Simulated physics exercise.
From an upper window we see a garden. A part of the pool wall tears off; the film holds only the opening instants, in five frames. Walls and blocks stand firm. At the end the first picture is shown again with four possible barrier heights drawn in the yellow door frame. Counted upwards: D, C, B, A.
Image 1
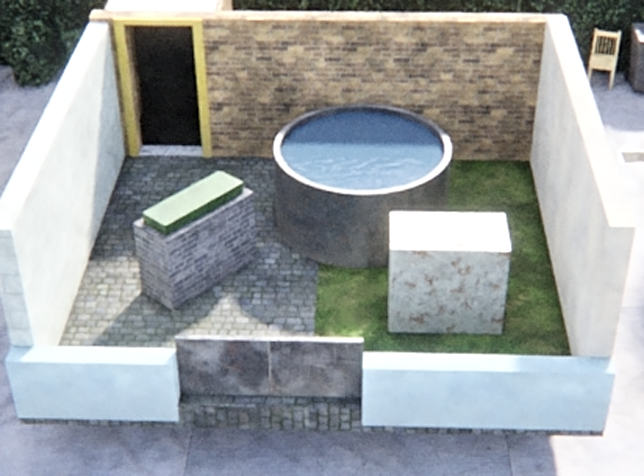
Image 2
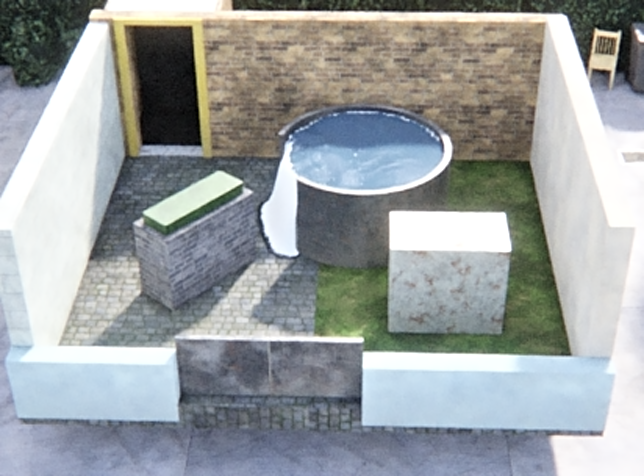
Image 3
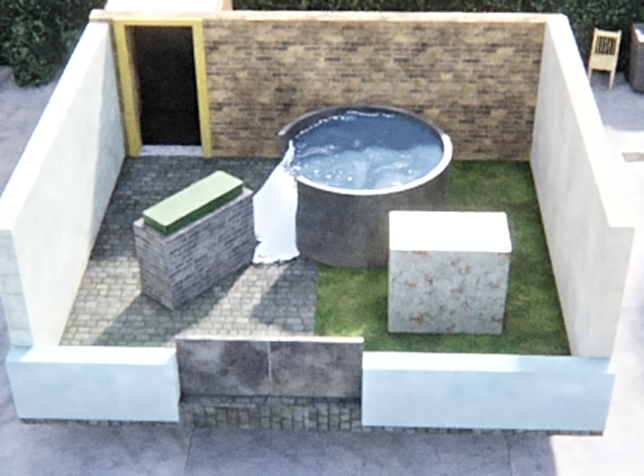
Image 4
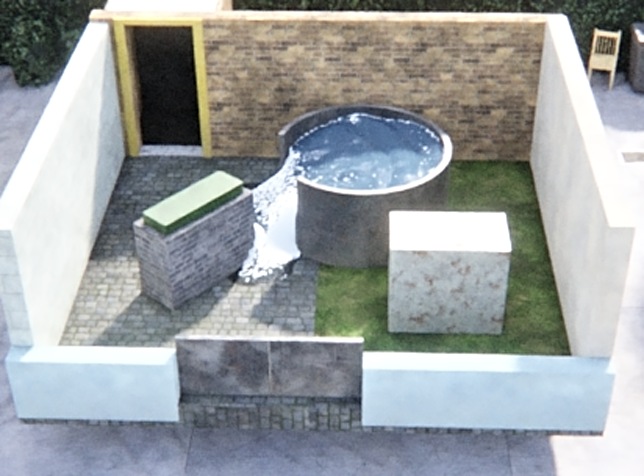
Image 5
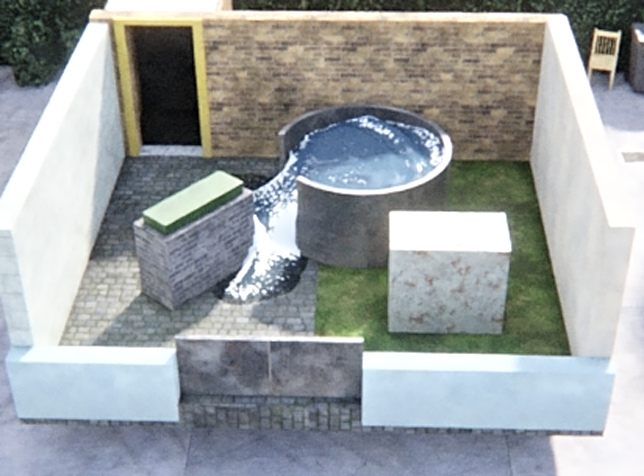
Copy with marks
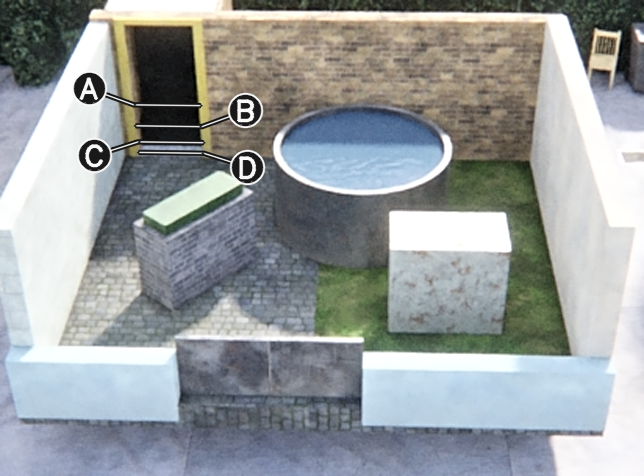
Water in a round dark-grey pool breaks out through its left side, first as a smooth white sheet, then as a churning, foaming stream that spreads forward over the paving towards the brick block. The pool stands in a walled garden seen from an upper window, the view staying still. A yellow-framed doorway is at back left, a green-topped block left, a pale block on grass right, and a shut grey gate in front.
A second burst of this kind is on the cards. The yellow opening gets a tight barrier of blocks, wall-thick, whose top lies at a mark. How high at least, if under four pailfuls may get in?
B is the one.
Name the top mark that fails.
C.
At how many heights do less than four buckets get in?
Two.
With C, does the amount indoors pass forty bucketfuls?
No, less.
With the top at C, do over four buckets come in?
Yes, that goes wrong.
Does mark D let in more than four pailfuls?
Yes, it does.
On the marked copy, A at (166, 105); B at (169, 126); C at (170, 142); D at (171, 152); from the bottom up D, C, B, A.
With A, nothing gets over.
With B, a bucket or two gets in.
With C, some 15 bucketfuls get in.
With D, dozens of bucketfuls pour in.
